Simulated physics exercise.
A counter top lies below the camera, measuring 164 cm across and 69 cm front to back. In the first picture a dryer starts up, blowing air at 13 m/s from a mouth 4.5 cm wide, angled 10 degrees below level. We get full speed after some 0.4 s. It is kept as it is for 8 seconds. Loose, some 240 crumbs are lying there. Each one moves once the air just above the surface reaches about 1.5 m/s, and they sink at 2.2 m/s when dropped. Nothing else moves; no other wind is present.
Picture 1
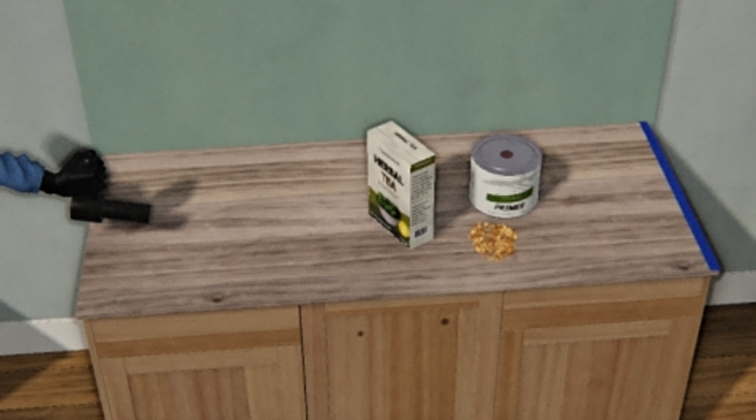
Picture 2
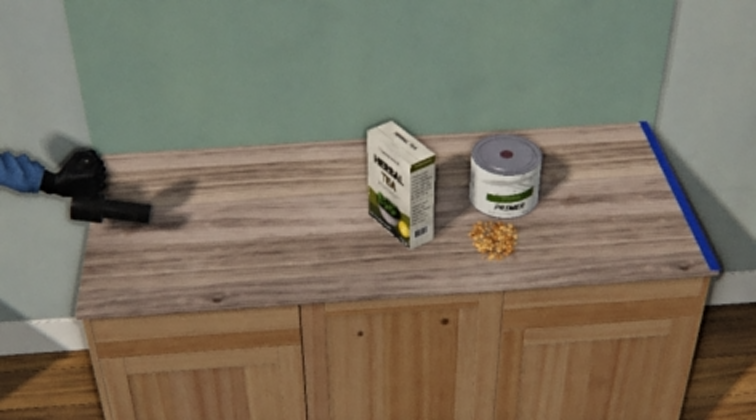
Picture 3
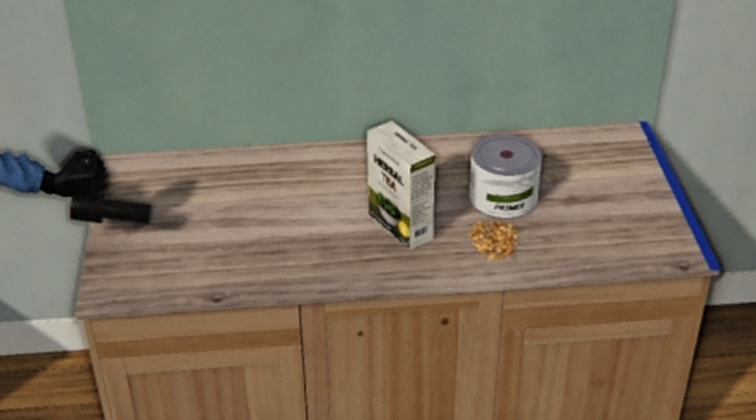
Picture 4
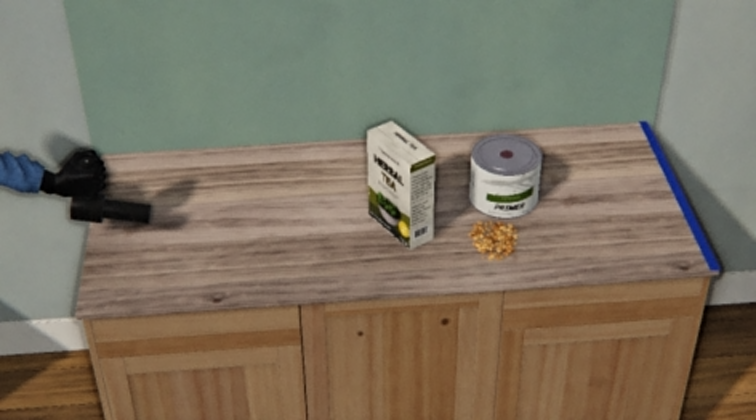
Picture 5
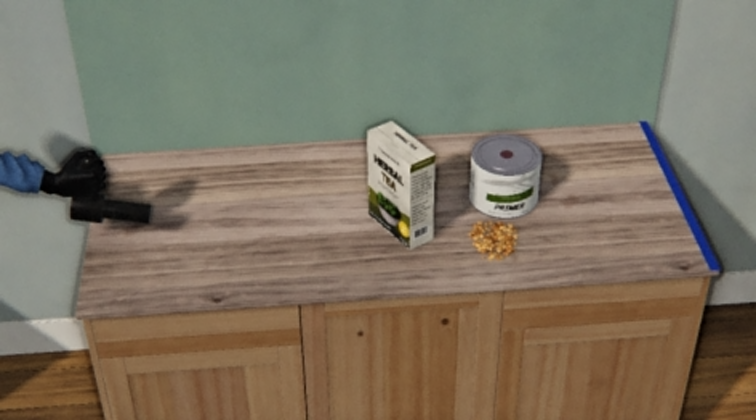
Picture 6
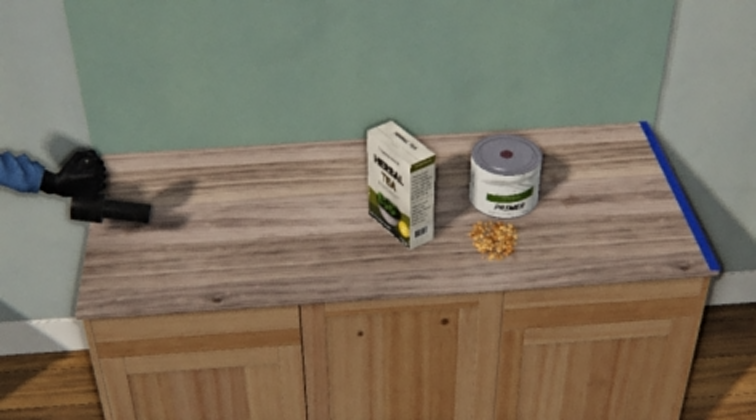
A white and green herbal tea carton and a grey-lidded white tin stand on a wood-grain counter, seen from above and in front against a green wall. A small heap of golden crumbs lies before the tin, a blue strip lines the right edge, and a black-gloved hand with a blue sleeve holds a black dryer at the left. Nothing visibly moves, the crumbs, hand and camera all staying still.
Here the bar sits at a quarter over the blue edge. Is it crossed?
The quarter limit holds.
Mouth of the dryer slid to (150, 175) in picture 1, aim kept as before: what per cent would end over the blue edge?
I'd expect close to 0 per cent.
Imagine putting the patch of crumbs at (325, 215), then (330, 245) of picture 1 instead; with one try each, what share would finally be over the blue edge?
In turn: 20 per cent, 0 per cent.
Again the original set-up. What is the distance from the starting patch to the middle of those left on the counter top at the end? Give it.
Close to 0 cm.
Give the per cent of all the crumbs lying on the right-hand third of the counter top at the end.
Roughly 40 in a hundred.
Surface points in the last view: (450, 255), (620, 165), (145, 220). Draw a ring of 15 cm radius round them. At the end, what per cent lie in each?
In order: About 70 %, then 0 %, then 0 %.
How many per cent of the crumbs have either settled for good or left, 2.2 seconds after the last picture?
My guess would be around 100 %.
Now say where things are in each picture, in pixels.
In the first frame, the middle of the crumbs is near (495, 243), none has stirred yet and the mouth of the dryer is at (150, 214).
In the second frame, the middle of the crumbs is near (495, 243), none has stirred yet and the blue edge is centred on (680, 190).
In the third frame, the middle of the crumbs is near (495, 243), none has stirred yet, the top of a large tin is at (507, 154) and the top of a carton is at (401, 142).
In the fourth frame, the middle of the crumbs is near (495, 243) and none has stirred yet.
In the fifth frame, the middle of the crumbs is near (495, 243) and none has stirred yet.
In the sixth frame, the middle of the crumbs is near (495, 243) and none has stirred yet.
Then, 1.2 s after the last picture, 2 % are on the move or not yet settled, 0 % are over the blue edge; the middle of those still in play is near (495, 243).
Then, 2.2 s after the last picture, 2 % are on the move or not yet settled, 0 % are over the blue edge; the middle of those still in play is near (495, 243).
Then, 4.0 s after the last picture, 2 % are on the move or not yet settled, 0 % are over the blue edge; the middle of those still in play is near (495, 243).
Then, 7.6 s after the last picture, at the end, 0 % are over the blue edge; the middle of those still in play is near (495, 243).
